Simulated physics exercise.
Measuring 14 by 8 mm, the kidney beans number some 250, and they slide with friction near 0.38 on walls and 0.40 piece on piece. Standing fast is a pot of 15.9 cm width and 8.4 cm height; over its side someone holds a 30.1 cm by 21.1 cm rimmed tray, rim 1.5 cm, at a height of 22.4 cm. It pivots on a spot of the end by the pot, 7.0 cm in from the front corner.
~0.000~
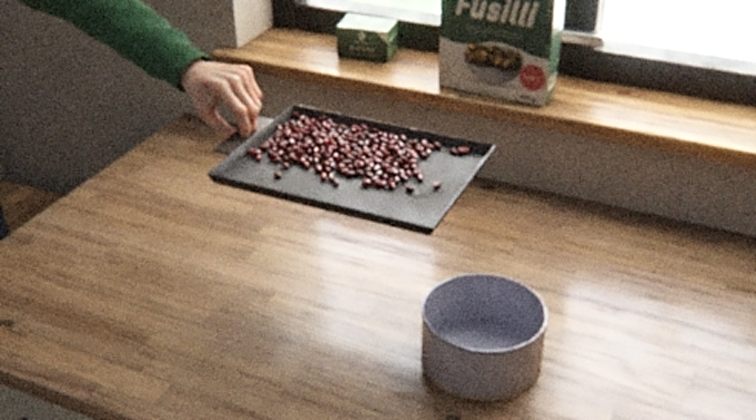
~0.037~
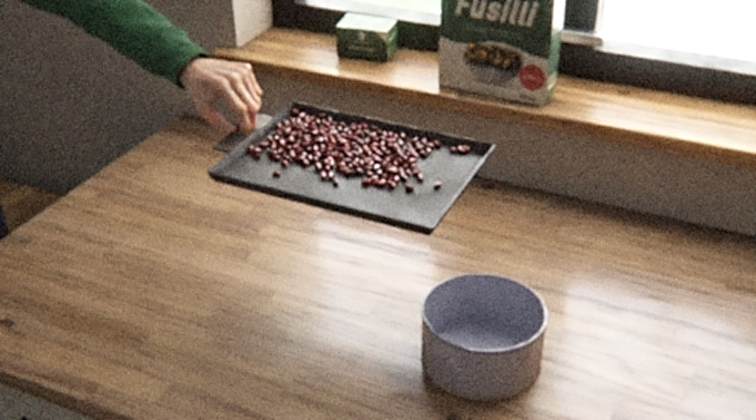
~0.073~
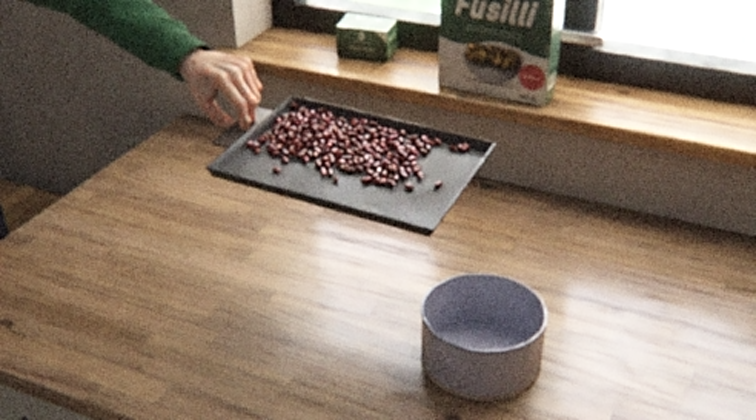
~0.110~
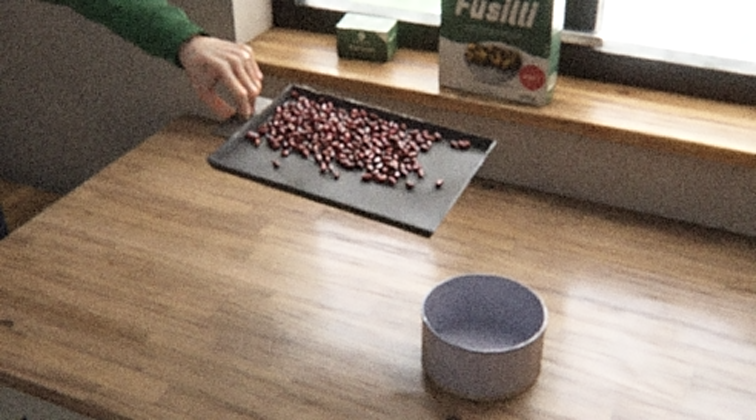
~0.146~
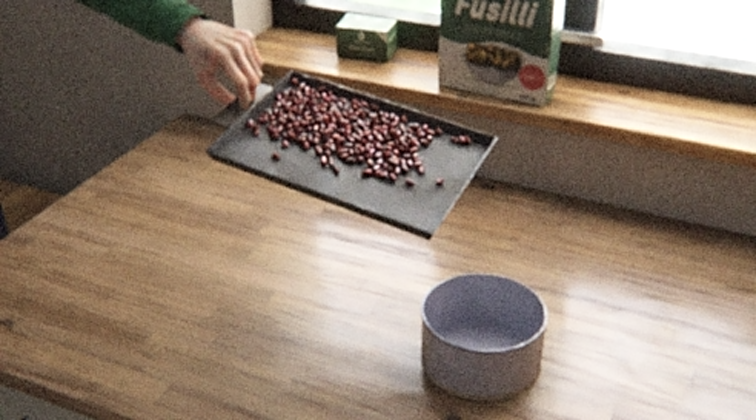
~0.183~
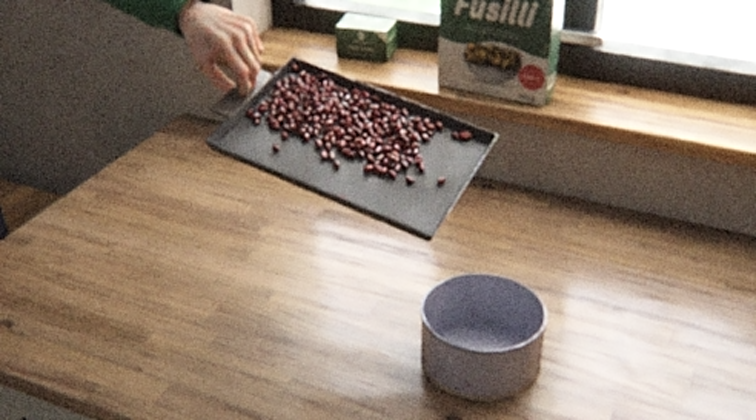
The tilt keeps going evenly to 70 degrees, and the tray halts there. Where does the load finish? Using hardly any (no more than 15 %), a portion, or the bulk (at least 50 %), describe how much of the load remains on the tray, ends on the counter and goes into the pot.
Tray: Hardly any, counter: The bulk, pot: A portion.
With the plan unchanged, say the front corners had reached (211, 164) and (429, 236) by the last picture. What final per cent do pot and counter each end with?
Pot: 5, counter: 85.
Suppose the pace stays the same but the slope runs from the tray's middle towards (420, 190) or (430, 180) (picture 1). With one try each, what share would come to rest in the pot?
The share comes to roughly 40 in a hundred, then roughly 20 in a hundred.
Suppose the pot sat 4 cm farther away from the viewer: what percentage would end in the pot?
It would come to roughly 5 percent.
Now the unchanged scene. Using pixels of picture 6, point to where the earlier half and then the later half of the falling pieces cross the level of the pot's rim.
It passes about (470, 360) first and (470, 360) afterwards.
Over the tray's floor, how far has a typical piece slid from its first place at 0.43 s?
Roughly 3 cm.
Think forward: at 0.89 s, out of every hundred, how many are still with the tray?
About 5%.
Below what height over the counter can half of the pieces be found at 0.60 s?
Some 26 cm above the counter.
After 0.43 s, tilt 42 degrees; the tray holds 100 %, the pot 0 %.
After 0.60 s, tilt 61 degrees; the tray holds 95 %, the pot 0 %.
Then, at 0.89 s, tilt 70 degrees; the tray holds 5 %, the pot 20 %.
At rest (2.5 s), tray 5 %, counter 70 %, pot 25 %.
